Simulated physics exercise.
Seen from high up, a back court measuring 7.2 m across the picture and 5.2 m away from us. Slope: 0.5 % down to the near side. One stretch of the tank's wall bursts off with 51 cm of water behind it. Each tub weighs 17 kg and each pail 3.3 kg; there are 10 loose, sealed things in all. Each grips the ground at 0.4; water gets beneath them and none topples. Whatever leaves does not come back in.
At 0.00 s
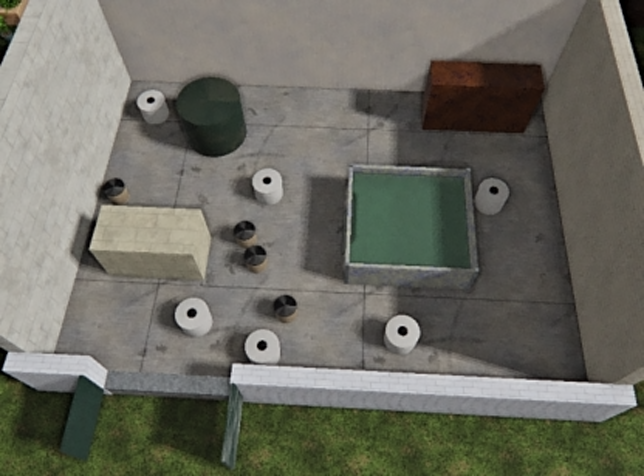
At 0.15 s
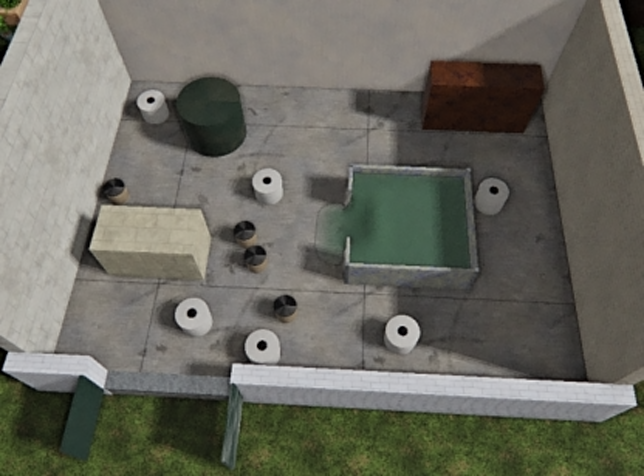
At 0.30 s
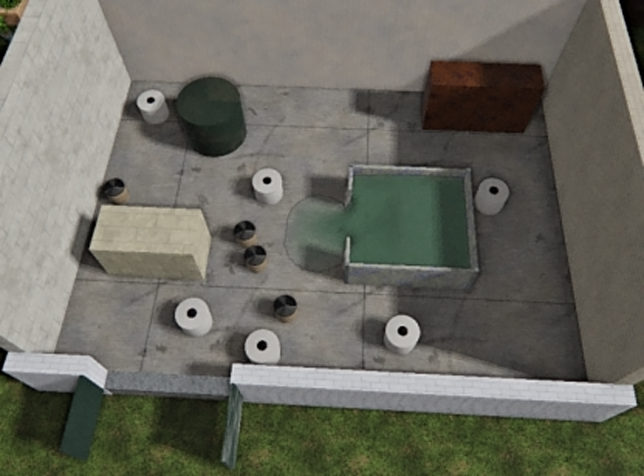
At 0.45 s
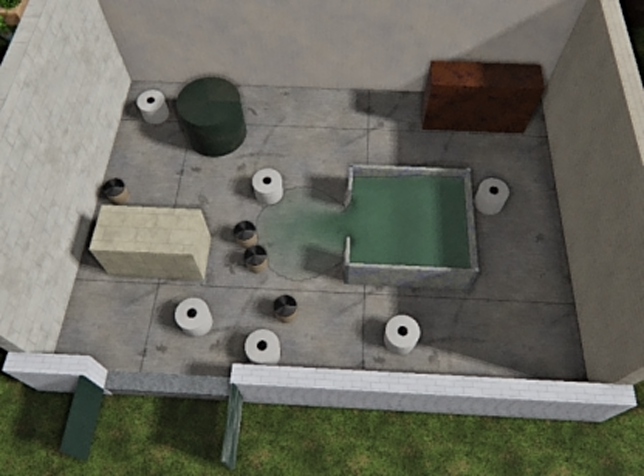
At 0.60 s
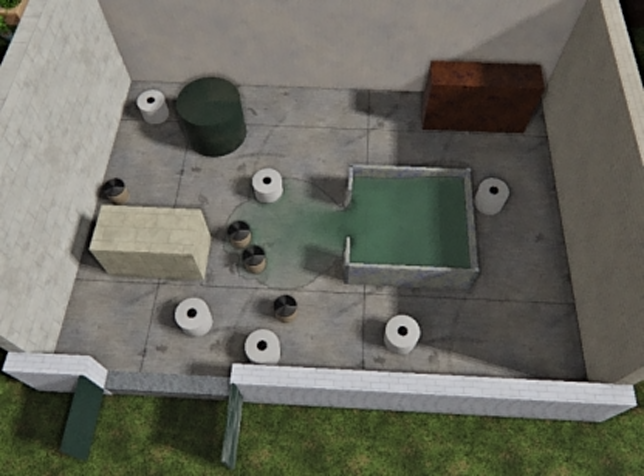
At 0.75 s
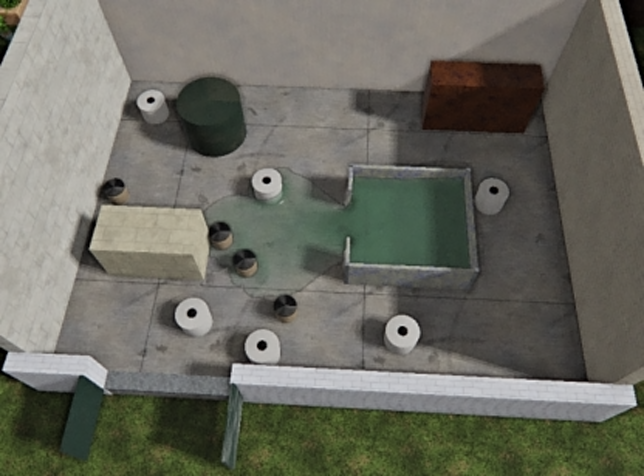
Walled back court seen from above, with green water bursting through a tank's left wall, spreading left and nudging two small pails.
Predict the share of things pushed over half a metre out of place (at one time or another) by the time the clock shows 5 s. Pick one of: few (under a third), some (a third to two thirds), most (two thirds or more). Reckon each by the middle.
Some.
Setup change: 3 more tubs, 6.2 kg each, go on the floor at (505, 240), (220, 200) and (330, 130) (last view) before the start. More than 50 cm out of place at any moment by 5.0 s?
Reading them off in order: Not beyond, clears the mark, not beyond.
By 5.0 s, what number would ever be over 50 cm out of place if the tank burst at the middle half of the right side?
You'd get 0 in that case.
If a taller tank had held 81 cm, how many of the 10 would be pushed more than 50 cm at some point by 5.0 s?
The count would be 6.
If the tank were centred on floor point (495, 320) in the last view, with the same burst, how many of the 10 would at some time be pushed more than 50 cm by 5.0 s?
6.
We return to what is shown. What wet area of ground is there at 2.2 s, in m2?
About 16 m2.
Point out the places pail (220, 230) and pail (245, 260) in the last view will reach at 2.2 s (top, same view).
Somewhere around (198, 204) and (133, 282).
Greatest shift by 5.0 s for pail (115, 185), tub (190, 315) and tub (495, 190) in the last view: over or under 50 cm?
First exceeding it, second exceeding it, third falling below it.
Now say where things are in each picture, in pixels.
In the first frame, a pail at (245, 230) rests on the ground; a pail at (255, 255) rests on the ground; 2.6 m2 under water; 0 of 10 have shifted.
In the second frame, a pail at (245, 230), on the bottom; a pail at (255, 255) rests on the ground; 3.1 m2 under water; 0 of 10 have shifted.
In the third frame, a pail at (245, 230) rests on the ground; a pail at (255, 255), on the bottom; water covers 3.6 m2; 0 of 10 have shifted.
In the fourth frame, a pail at (245, 230) rests on the ground; a pail at (255, 255), on the bottom; 4.3 m2 under water; 0 of 10 have shifted.
In the fifth frame, a pail at (239, 230), on the bottom, 9 cm from its start; a pail at (254, 255) rests on the ground; water covers 4.8 m2; 1 of 10 have shifted.
In the sixth frame, a pail at (219, 231), on the bottom, 37 cm from its start; a pail at (244, 259) rests on the ground, 16 cm from its start; water covers 5.6 m2; 2 of 10 have shifted.
After 1.1 s 1 of 10 are over 50 cm from their spots; 1 afloat.
After 2.2 s 4 of 10 are over 50 cm from their spots; 2 afloat.
After 3.5 s 5 of 10 are over 50 cm from their spots; 2 afloat.
After 5.0 s 5 of 10 are over 50 cm from their spots, and 5 have been at some point; 2 afloat.
